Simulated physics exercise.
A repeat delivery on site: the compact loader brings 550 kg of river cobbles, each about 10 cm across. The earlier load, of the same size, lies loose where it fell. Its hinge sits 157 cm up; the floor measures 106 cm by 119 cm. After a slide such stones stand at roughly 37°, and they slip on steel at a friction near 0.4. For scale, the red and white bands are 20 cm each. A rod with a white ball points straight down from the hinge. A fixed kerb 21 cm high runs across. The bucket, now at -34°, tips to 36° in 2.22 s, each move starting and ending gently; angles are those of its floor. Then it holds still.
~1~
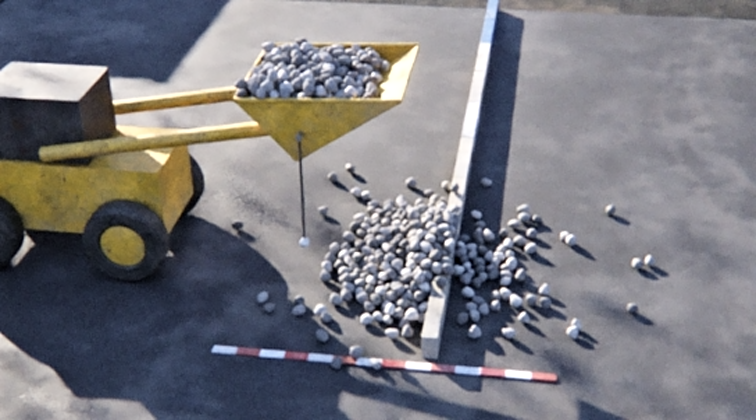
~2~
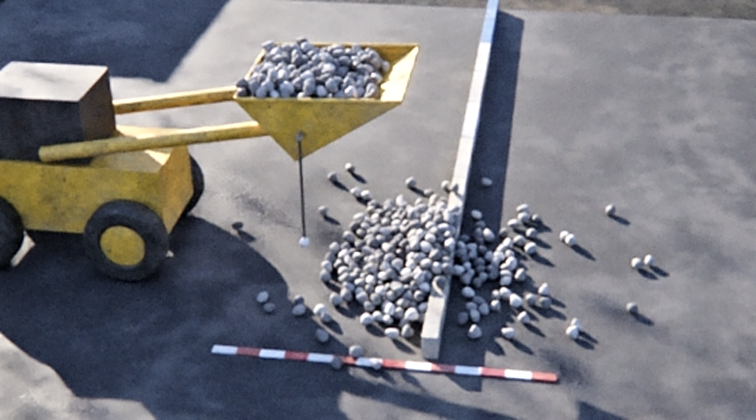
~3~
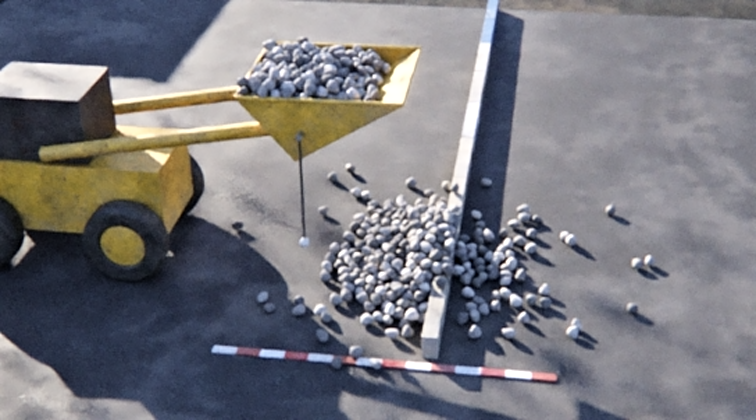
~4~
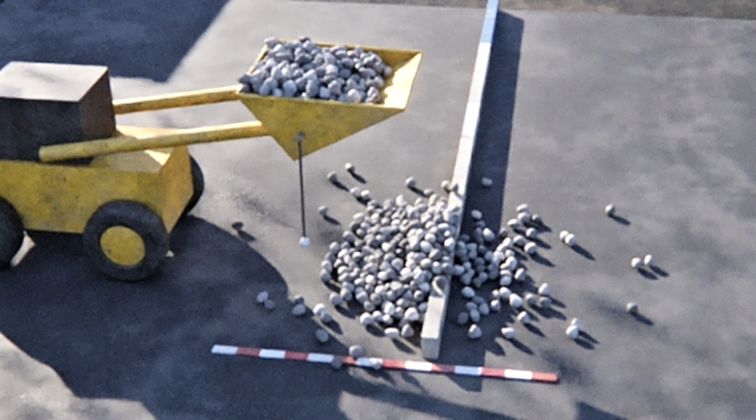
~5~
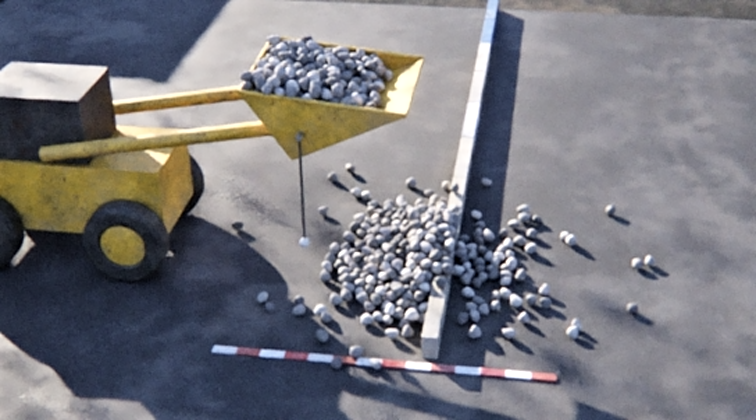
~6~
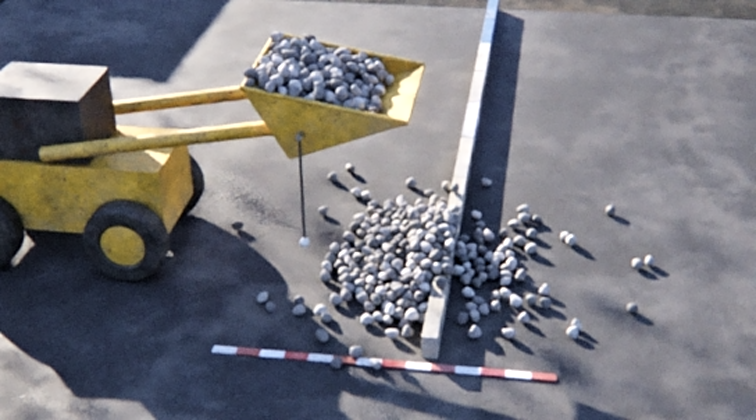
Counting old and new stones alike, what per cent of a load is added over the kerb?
Some 56 per cent is added.
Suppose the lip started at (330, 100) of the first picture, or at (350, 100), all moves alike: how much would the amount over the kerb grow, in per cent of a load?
About 0 and 5 per cent.
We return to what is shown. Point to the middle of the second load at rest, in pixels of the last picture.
Their middle is at about (463, 257).
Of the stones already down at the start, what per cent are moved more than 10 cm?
Roughly 20 per cent of them.
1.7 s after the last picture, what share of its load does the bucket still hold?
About 30 per cent.
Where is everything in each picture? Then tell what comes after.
In the first frame, the bucket is at -34°, its lip at (401, 101); the top of the load is at (299, 56). The earlier load is highest near (432, 232), 33 cm above ground level, 85 % on this side of the kerb, 16 % over the kerb.
In the second frame, lip at (402, 102), floor tilted -33°, highest stones at (299, 56).
In the third frame, lip at (403, 105), floor tilted -32°, highest stones at (292, 57).
In the fourth frame, the bucket is at -29°, its lip at (404, 110); the top of the load is at (293, 56).
In the fifth frame, lip at (406, 116), floor tilted -26°, highest stones at (286, 50).
In the sixth frame, the bucket is at -21°, its lip at (408, 123); the top of the load is at (287, 47).
Then, 1.1 s after the last picture the floor is at 25°; in per cent of one load, 96 in the bucket, 89 on this side of the kerb, 16 over the kerb; the foremost stones are at (602, 270).
Then, 1.7 s after the last picture the floor is at 36°; in per cent of one load, 28 in the bucket, 140 on this side of the kerb, 32 over the kerb; the foremost stones are at (602, 270).
Then, 2.1 s after the last picture the floor is at 36°; in per cent of one load, 3 in the bucket, 145 on this side of the kerb, 52 over the kerb; the foremost stones are at (608, 277).
Then, 4.9 s after the last picture the floor is at 36°; in per cent of one load, 0 in the bucket, 129 on this side of the kerb, 72 over the kerb; the foremost stones are at (640, 270). Net gain over the kerb, 56.
